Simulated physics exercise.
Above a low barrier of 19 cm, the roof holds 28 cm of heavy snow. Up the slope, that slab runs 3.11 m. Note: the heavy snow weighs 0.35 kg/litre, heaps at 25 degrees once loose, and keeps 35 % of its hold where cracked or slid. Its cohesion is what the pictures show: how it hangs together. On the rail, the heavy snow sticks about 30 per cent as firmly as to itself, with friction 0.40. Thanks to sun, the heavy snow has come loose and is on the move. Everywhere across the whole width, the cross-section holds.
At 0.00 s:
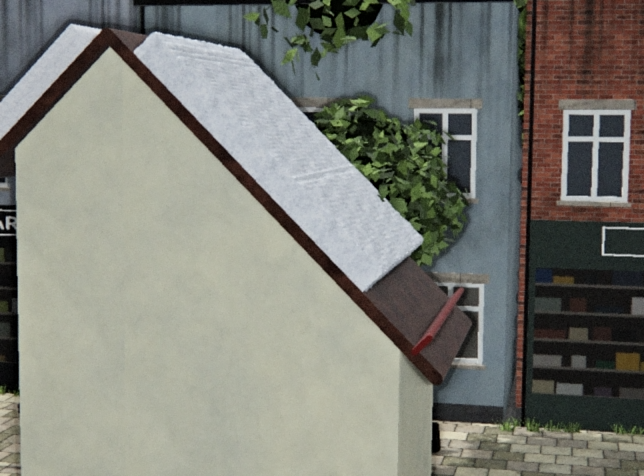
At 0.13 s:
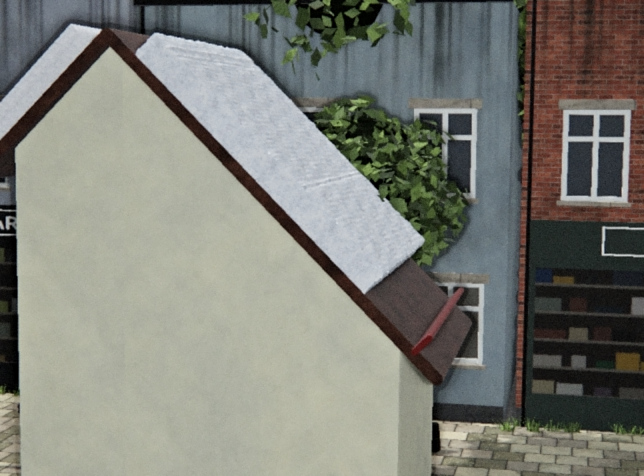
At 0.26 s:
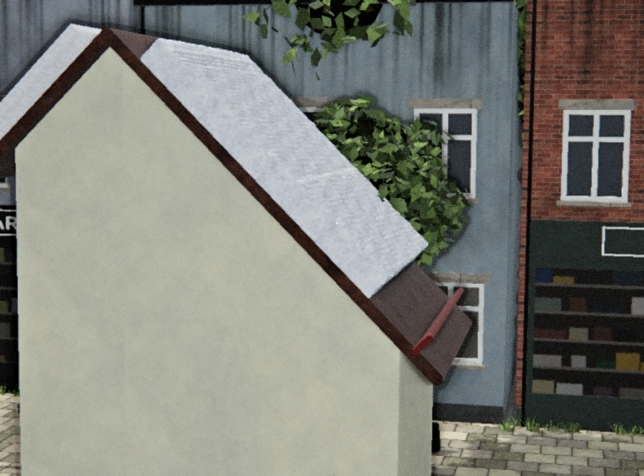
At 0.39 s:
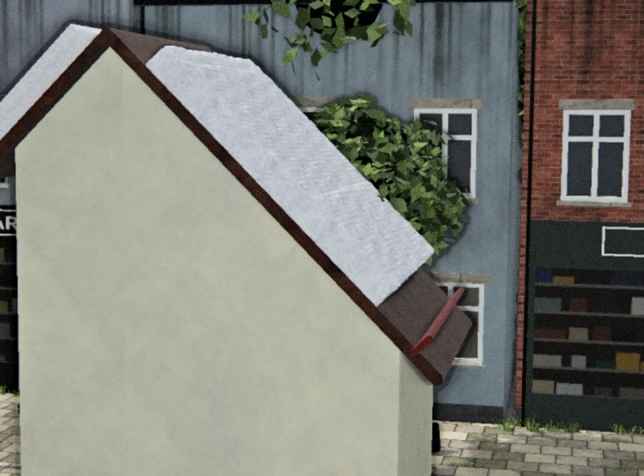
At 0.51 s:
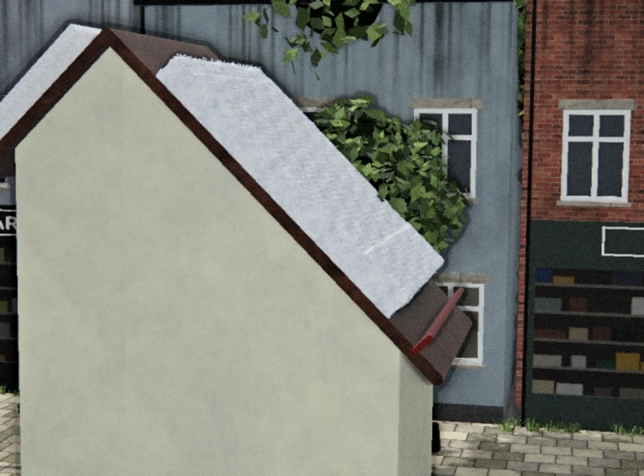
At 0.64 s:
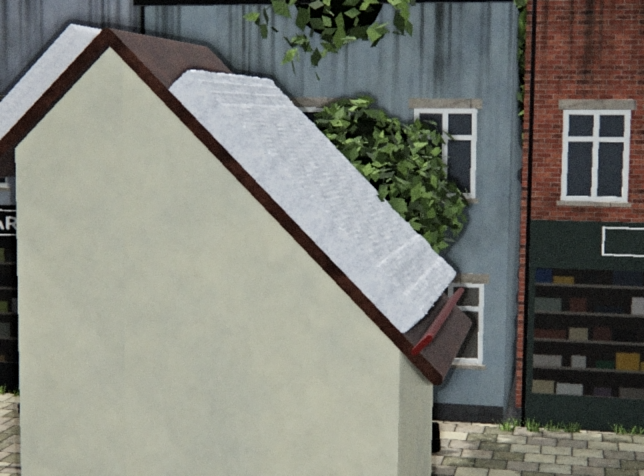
The footage shows a thick slab of white snow on the brown roof of a pale-walled house, sliding slowly at first, then faster, down the slope to the right toward a low red rail, exposing bare roof near the ridge.
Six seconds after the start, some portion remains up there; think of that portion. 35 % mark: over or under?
Over.
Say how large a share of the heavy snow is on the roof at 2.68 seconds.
Some 45 %, give or take.
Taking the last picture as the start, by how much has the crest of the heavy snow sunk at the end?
Roughly 1.5 m.
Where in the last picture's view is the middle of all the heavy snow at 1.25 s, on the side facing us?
Near (375, 278).
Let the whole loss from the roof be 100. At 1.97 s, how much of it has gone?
Some 80 per cent.
After 1.25 s, 83 % of the snow is on the roof.
After 1.97 s, 53 % of the snow is on the roof.
After 2.68 s, 44 % of the snow is on the roof.
After 3.40 s, 44 % of the snow is on the roof.
After 6.00 s, 44 % of the snow is on the roof.
